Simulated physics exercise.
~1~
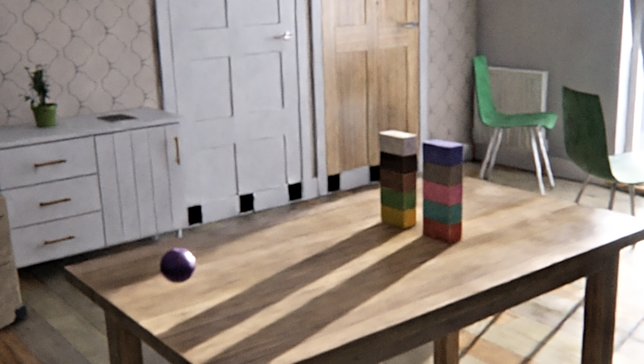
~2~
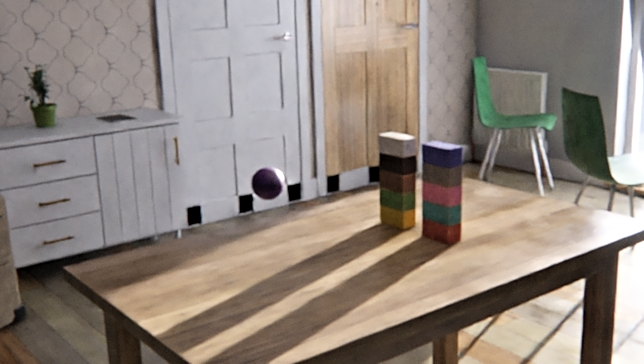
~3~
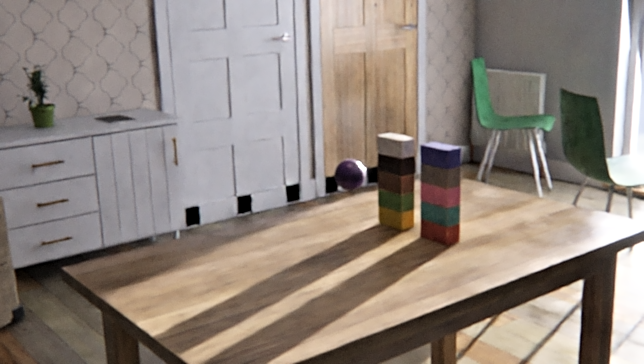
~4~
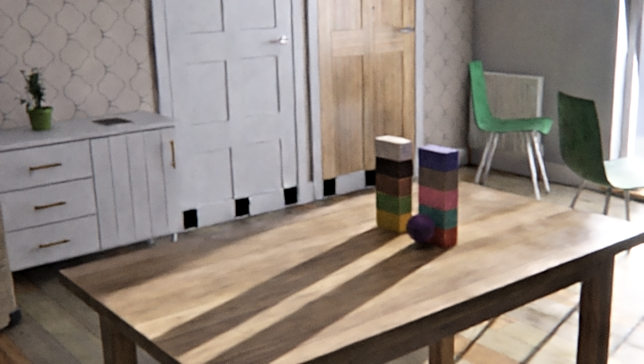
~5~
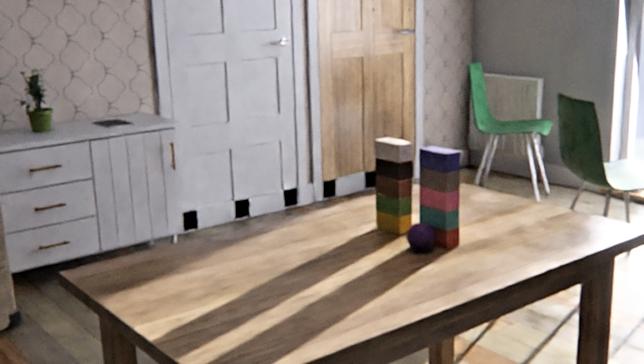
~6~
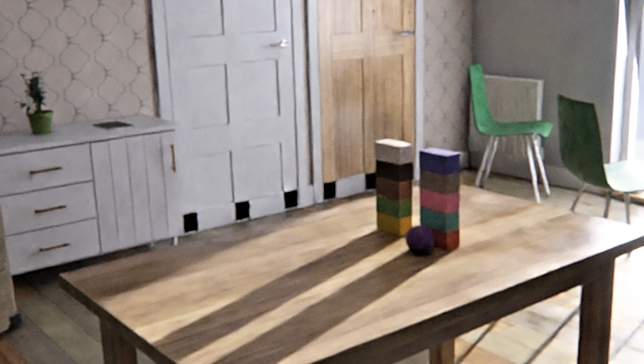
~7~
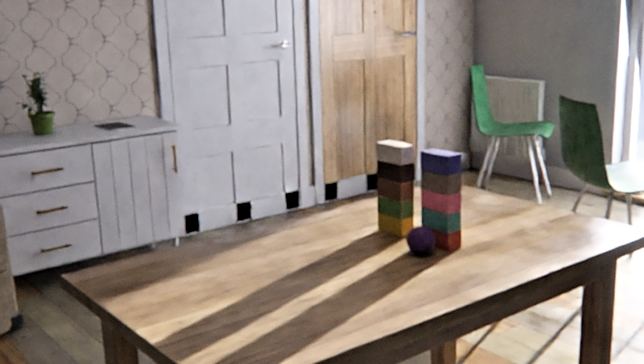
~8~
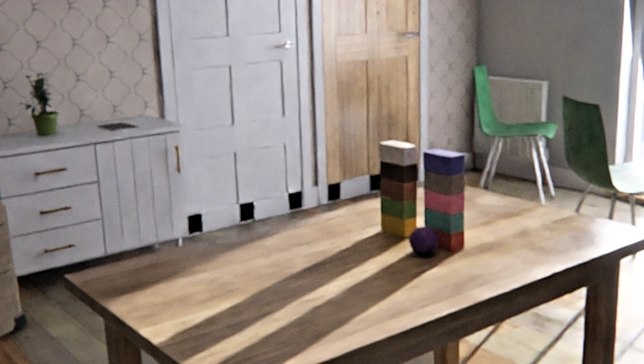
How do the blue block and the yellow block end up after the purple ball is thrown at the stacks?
Both stay upright, with the blue block still on top of the right stack and the yellow block still at the bottom of the left one.
